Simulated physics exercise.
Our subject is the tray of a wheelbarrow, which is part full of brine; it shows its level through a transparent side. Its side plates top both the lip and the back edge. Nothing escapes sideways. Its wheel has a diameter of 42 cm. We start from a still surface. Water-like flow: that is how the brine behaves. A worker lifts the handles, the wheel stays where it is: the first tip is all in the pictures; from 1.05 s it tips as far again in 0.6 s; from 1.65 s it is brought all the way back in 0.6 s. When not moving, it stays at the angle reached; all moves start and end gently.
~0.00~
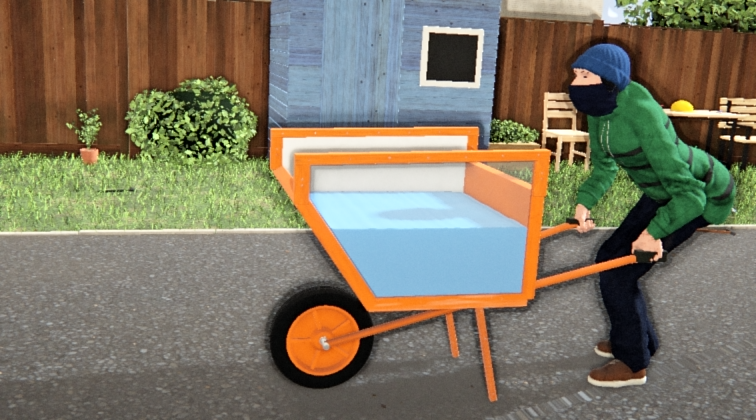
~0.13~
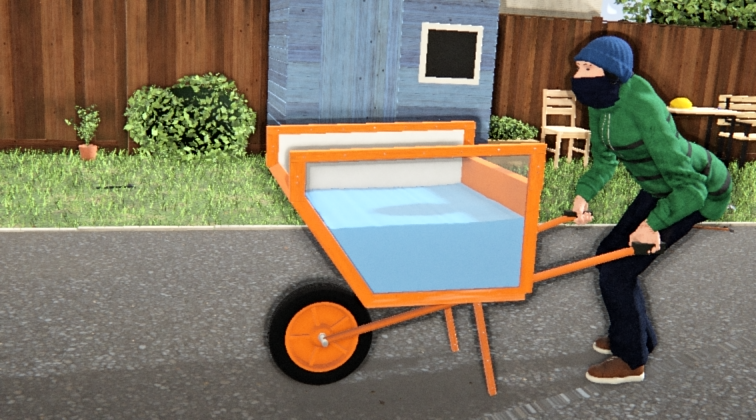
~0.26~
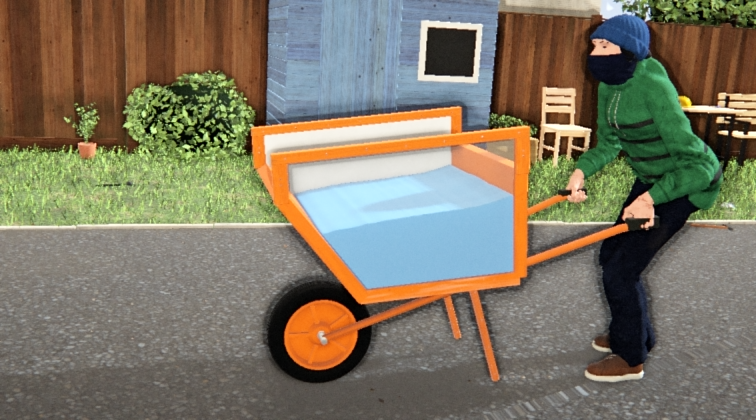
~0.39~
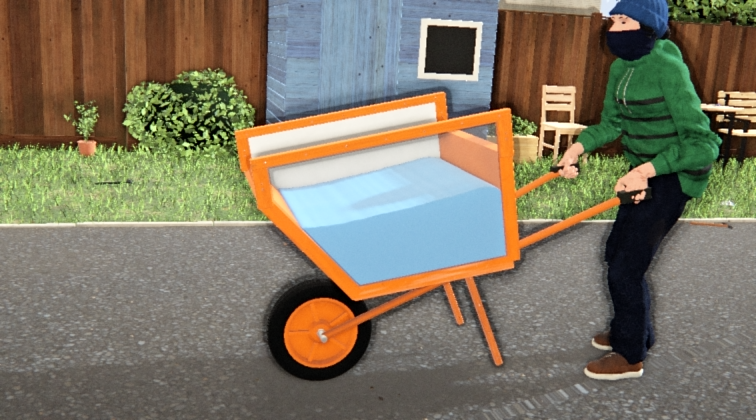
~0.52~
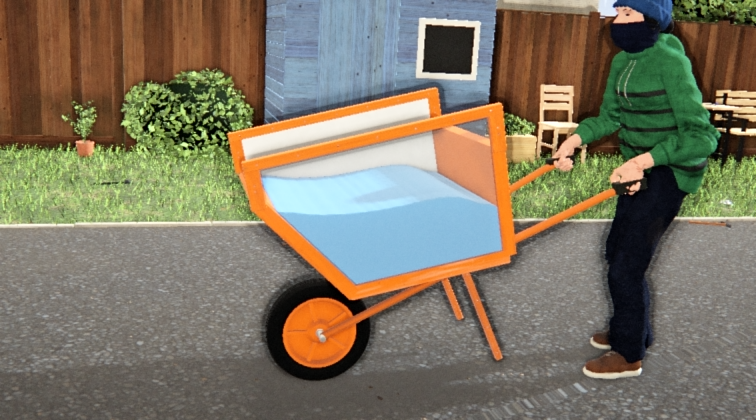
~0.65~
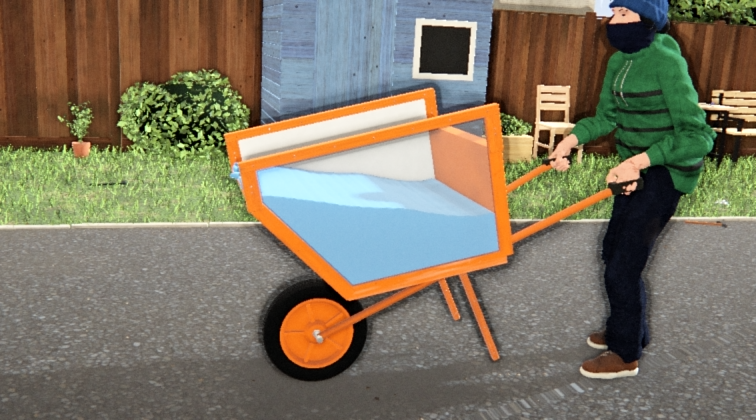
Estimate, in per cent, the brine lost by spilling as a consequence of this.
Around 43 in every hundred parts is lost.
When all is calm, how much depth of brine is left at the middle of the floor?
Roughly 14 centimetres.
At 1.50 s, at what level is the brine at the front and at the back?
About 22 cm at the front, 32 cm at the back.
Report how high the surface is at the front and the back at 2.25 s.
At the front 20 cm, at the back 8 cm.
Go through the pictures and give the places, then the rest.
In the first picture, the surface is at (390, 229) near the front wall; the surface is at (512, 229) near the back wall; the lip is at (308, 197); the front is on the left.
In the second picture, the surface is at (387, 226) near the front wall; the surface is at (509, 221) near the back wall.
In the third picture, the surface is at (375, 223) near the front wall; the surface is at (498, 202) near the back wall; the barrow is tilted 5° forwards.
In the fourth picture, the surface is at (362, 219) near the front wall; the surface is at (485, 189) near the back wall; the barrow is tilted 10° forwards.
In the fifth picture, the surface is at (356, 214) near the front wall; the surface is at (481, 204) near the back wall; the barrow is tilted 12° forwards.
In the sixth picture, the surface is at (351, 208) near the front wall; the surface is at (479, 216) near the back wall; the barrow is tilted 12° forwards; the lip is at (262, 203).
After 1.50 s the barrow is at 23° forwards, the surface stands 31 cm at the back and 23 cm at the front; 10 per cent is out, over the front.
After 2.25 s the surface stands 7 cm at the back and 20 cm at the front; 36 per cent is out, over the front.
After 3.05 s the surface stands 8 cm at the back and 18 cm at the front; 37 per cent is out, over the front.
After 5.14 s 43 per cent is out, over the front, 46 of 108 litres.
